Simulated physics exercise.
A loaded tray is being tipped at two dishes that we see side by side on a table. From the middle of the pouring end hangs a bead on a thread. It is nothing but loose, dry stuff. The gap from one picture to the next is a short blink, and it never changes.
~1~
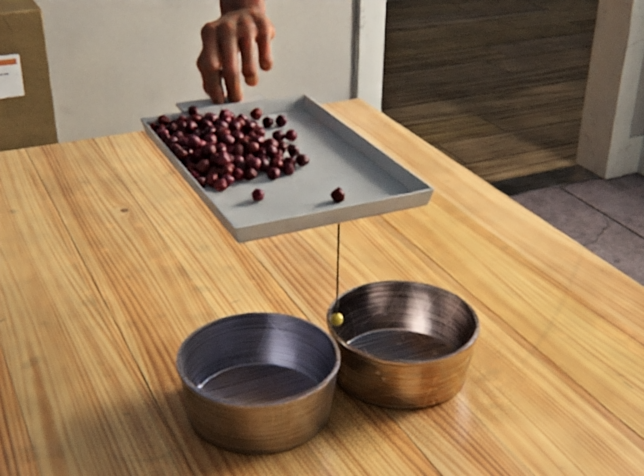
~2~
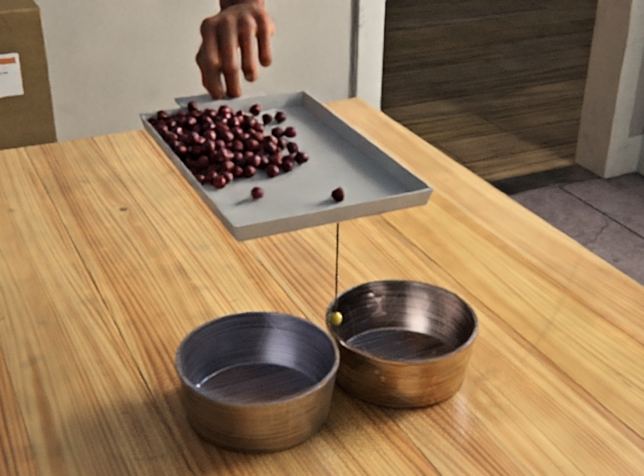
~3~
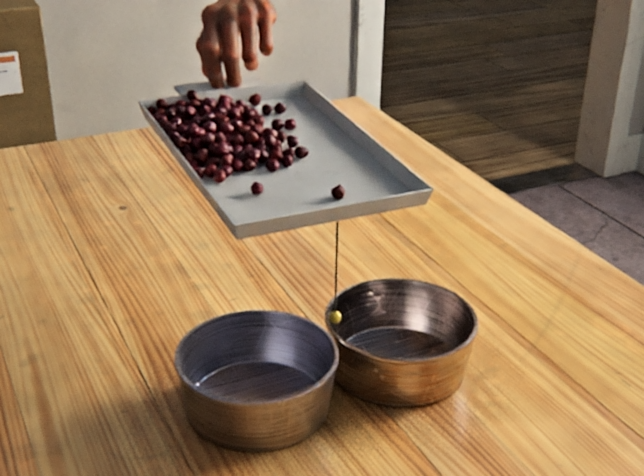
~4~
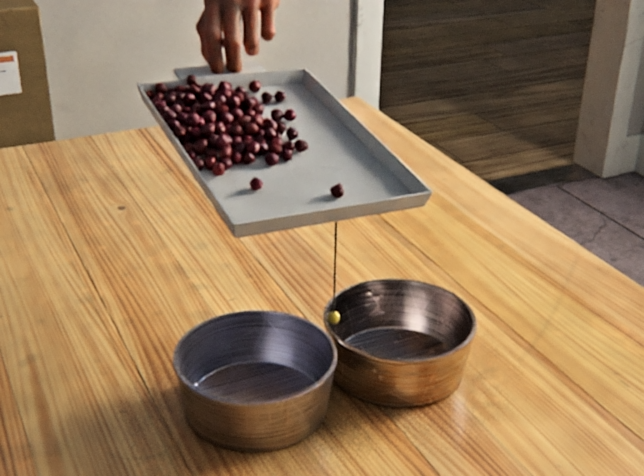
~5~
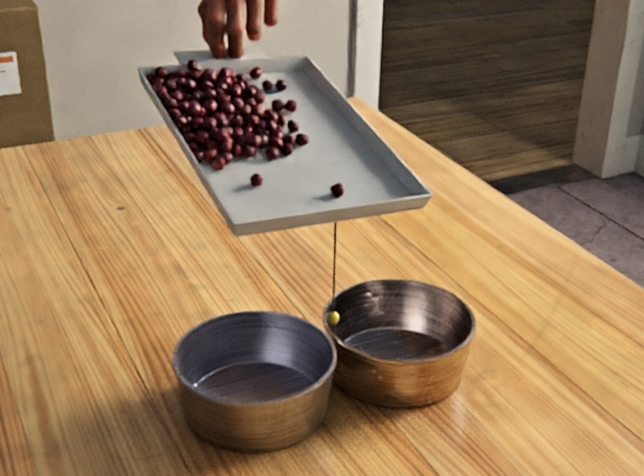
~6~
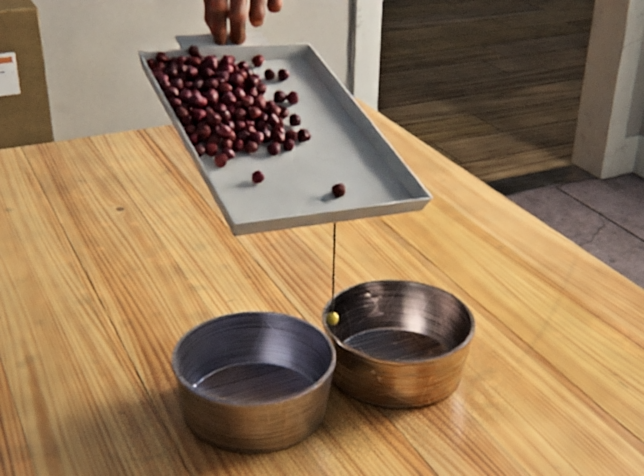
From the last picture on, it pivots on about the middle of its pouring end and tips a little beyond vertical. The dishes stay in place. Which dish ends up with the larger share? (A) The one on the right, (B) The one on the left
A, the one on the right.
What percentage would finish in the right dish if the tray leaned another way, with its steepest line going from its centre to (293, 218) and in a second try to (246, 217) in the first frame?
Roughly 0 per cent, and 0 per cent.
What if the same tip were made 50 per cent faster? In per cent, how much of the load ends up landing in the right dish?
It would be some 40 in a hundred.
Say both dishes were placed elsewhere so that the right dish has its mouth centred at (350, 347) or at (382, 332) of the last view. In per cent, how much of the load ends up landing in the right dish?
50 and 70 in a hundred.
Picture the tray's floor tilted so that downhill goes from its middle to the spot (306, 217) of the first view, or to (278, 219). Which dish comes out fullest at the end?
First: The dish at left. Second: The dish at left.
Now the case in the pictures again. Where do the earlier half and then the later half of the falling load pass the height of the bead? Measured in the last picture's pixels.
It goes through near (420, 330) first, then near (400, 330).
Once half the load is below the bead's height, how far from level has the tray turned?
It is at around 100 degrees by then.
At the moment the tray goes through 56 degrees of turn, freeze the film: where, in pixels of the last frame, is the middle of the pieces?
(356, 186).
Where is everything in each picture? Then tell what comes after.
The first picture shows corners of the pouring end near (238, 225) and (428, 188), level; middle of the load near (221, 147), dried cherries; left dish near (290, 422); right dish near (440, 379); bead on its thread near (337, 319).
The second picture shows corners of the pouring end near (237, 224) and (427, 187), level; middle of the load near (220, 144).
The third picture shows corners of the pouring end near (237, 222) and (427, 188), tipped barely, lowest at the right corner; middle of the load near (219, 135).
The fourth picture shows corners of the pouring end near (237, 221) and (427, 190), tipped a little, lowest at the right corner; middle of the load near (219, 124).
The fifth picture shows corners of the pouring end near (237, 220) and (427, 193), tipped a little, lowest at the right corner; middle of the load near (219, 113).
The sixth picture shows corners of the pouring end near (238, 220) and (426, 195), tipped clearly, lowest at the right corner; middle of the load near (220, 102); left dish near (286, 421); right dish near (436, 378).
Shortly afterwards, tray tipped steeply; the bulk on the tray; only a few in the right dish; only a few outside both; a little in the air.
Next, tray tipped right over; near two thirds on the tray; only a few in the left dish; near a quarter in the right dish; near a quarter outside both; a little in the air.
Some moments later, tray tipped past a quarter turn; only a few in the left dish; near two thirds in the right dish; near a third outside both.
In the end, tray tipped past a quarter turn; only a few in the left dish; near two thirds in the right dish; near a third outside both.
